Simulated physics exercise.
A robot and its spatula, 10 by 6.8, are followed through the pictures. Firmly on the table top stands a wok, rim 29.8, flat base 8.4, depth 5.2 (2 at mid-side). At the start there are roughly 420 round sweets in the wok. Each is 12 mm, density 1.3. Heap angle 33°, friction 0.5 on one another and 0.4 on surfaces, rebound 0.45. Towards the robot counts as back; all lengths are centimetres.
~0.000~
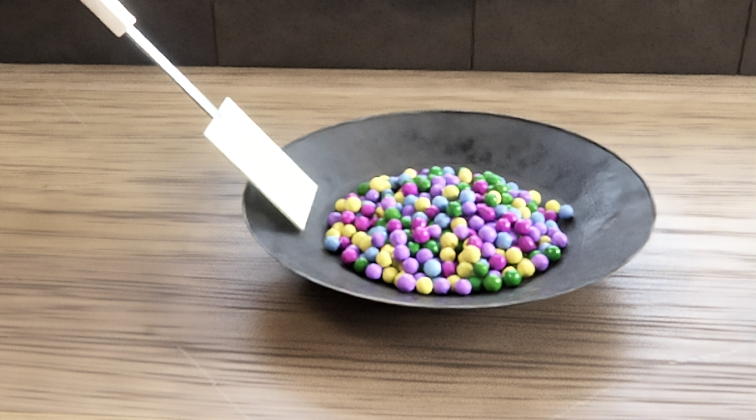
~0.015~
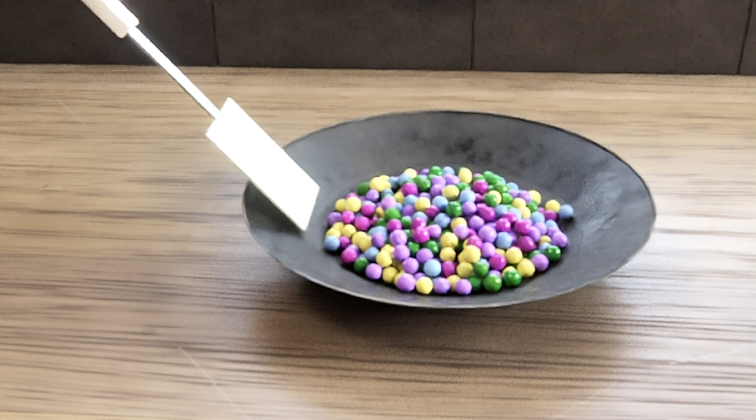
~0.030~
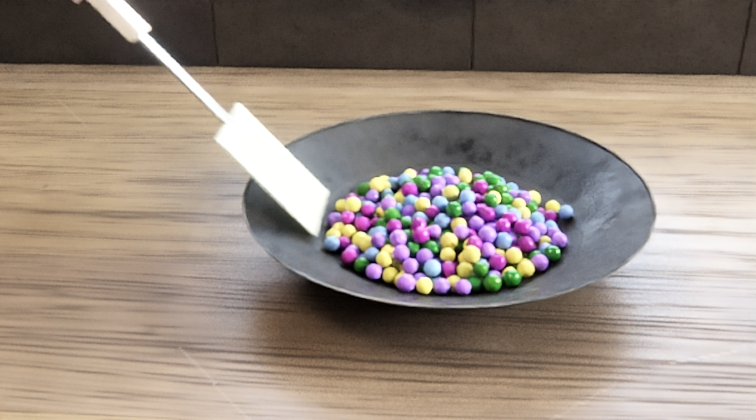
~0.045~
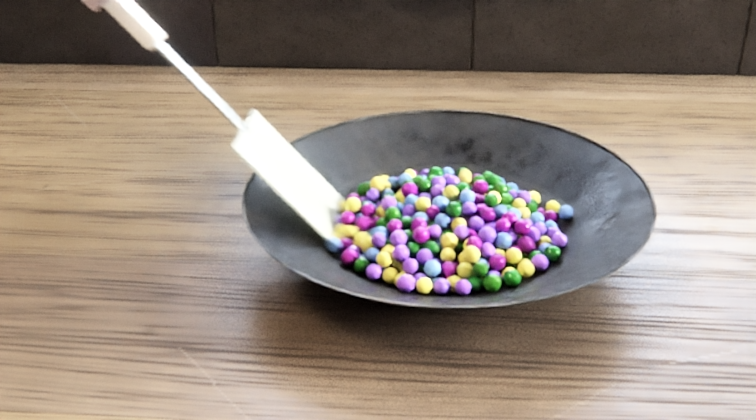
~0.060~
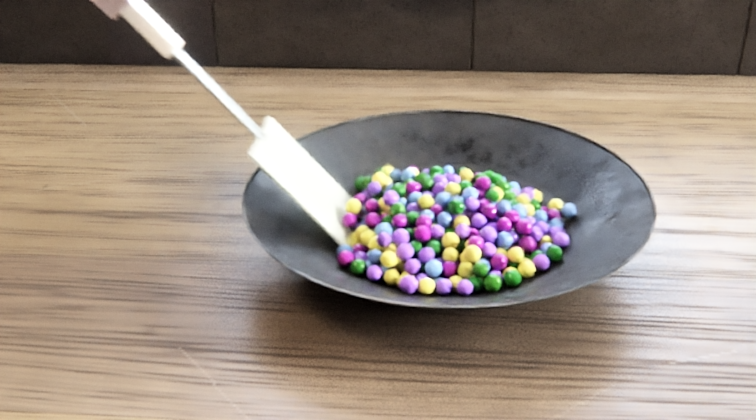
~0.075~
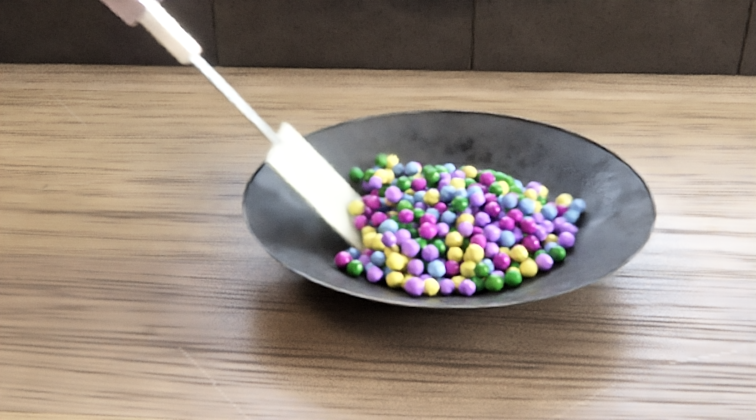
At the start, a white spatula rests inside the left side of a dark wok filled with small colourful round sweets on a wooden table top. It barely moves at first, then slides down and right into the heap, pushing the nearest sweets a short way rightward and bunching them up.
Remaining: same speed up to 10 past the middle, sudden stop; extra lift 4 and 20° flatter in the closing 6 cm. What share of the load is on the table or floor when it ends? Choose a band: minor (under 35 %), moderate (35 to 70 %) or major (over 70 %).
Minor.
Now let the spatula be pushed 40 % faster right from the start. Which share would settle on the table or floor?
I'd reckon close to 40 per cent.
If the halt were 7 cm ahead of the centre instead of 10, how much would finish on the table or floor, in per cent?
Then the share is near 10 in a hundred.
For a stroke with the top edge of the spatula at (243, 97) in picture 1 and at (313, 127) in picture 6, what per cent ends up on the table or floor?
30 per cent.
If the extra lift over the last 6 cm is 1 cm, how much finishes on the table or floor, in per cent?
About 25 %.
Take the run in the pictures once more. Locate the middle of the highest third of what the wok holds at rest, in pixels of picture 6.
It is centred around (563, 214).
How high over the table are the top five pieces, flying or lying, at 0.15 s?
Height: Approx. 5 cm.
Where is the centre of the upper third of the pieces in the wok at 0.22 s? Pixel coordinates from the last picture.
Around (556, 192).
After 0.15 s, sloping 49°, highest piece 5 above the table; 417 in the wok.
After 0.22 s, sloping 44°, highest piece 7 above the table; 417 in the wok.
After 0.46 s, sloping 29°, highest piece 7 above the table; 326 in the wok, 69 on the table or floor, 22 on the blade or in flight.
After 1.50 s, sloping 29°, highest piece 5 above the table; 326 in the wok, 91 on the table or floor.
In the end, 326 in the wok, 91 on the table or floor. That is 22 % on the table or floor.
